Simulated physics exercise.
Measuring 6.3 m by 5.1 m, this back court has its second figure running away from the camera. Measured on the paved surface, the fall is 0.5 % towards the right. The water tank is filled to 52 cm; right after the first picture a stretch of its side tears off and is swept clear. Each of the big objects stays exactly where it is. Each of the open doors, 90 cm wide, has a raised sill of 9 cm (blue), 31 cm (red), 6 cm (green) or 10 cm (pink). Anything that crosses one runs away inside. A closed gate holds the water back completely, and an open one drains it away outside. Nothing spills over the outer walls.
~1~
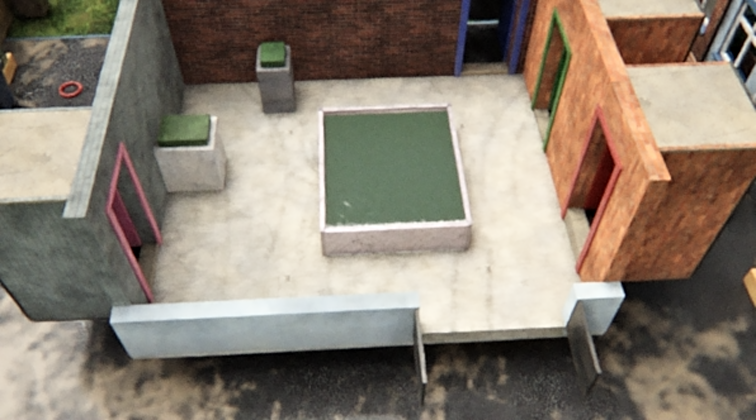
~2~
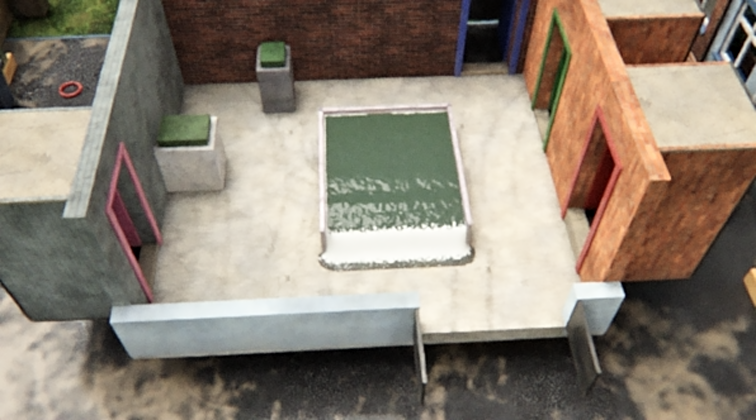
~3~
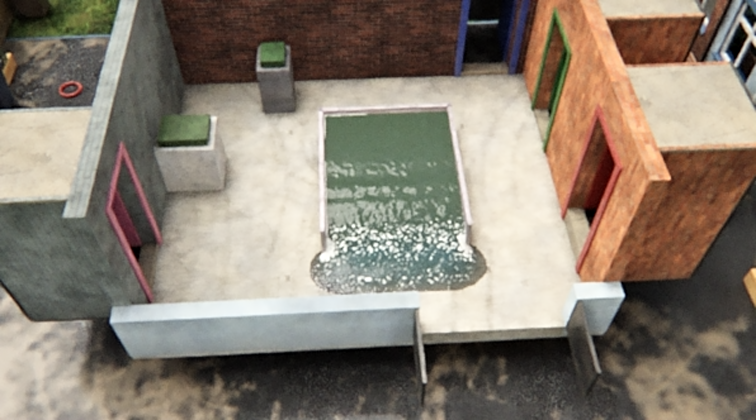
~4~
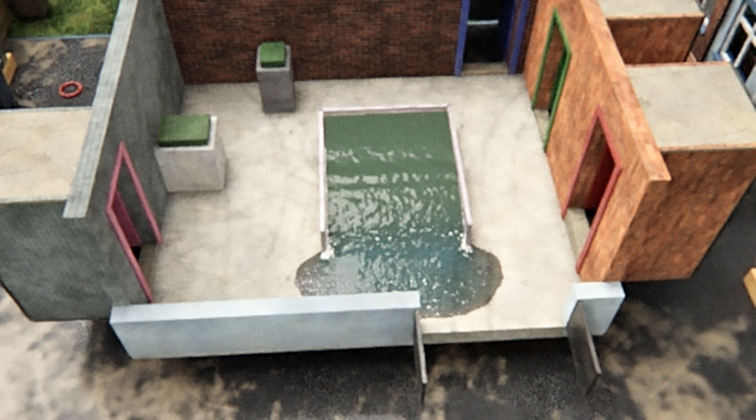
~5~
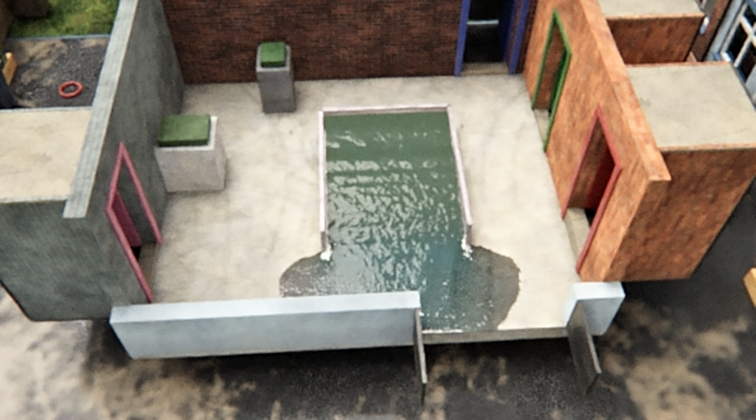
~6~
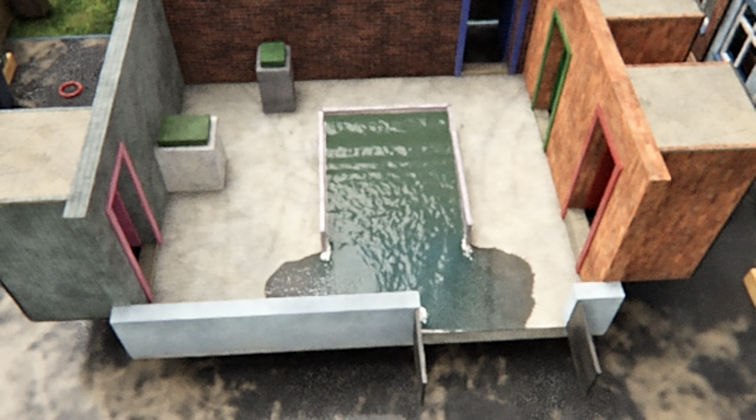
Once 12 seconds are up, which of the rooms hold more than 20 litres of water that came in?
At the blue door the limit will hold; at the red door the limit will hold; at the green door the limit will hold; at the pink door the limit will be broken.
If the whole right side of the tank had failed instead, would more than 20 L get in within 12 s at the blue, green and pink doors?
Blue beyond, green beyond, pink short.
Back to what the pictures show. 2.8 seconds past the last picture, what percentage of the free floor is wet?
Near 40 per cent is wet.
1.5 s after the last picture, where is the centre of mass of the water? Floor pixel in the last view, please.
(373, 236).
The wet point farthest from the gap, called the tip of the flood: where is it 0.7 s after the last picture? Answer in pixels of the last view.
Around pixel (186, 329).
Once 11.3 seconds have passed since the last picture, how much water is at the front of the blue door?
Close to 5.0 cm of depth.
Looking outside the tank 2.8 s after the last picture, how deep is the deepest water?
Some 28 cm deep.
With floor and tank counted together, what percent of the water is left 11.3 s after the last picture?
That would be close to 48 per cent.
Then, 0.7 s after the last picture water covers 20 % of the floor and is deepest (38 cm) near (389, 308); blue door not reached, red door not reached, green door not reached, pink door not reached.
Then, 1.5 s after the last picture water covers 30 % of the floor and is deepest (34 cm) near (378, 320); blue door not reached, red door not reached, green door not reached, pink door 14 cm at the sill, 0 L in.
Then, 2.8 s after the last picture water covers 40 % of the floor and is deepest (28 cm) near (167, 201); blue door not reached, red door 3 cm at the sill, 0 L in, green door not reached, pink door 20 cm at the sill, 40 L in.
Then, 6.3 s after the last picture water covers 70 % of the floor and is deepest (12 cm) near (314, 195); blue door 2 cm at the sill, 0 L in, red door 5 cm at the sill, 0 L in, green door 2 cm at the sill, 0 L in, pink door 9 cm at the sill, 84 L in.
Then, 11.3 s after the last picture water covers 95 % of the floor and is deepest (7 cm) near (283, 118); blue door 5 cm at the sill, 0 L in, red door 4 cm at the sill, 0 L in, green door 6 cm at the sill, 0 L in, pink door 4 cm at the sill, 84 L in.
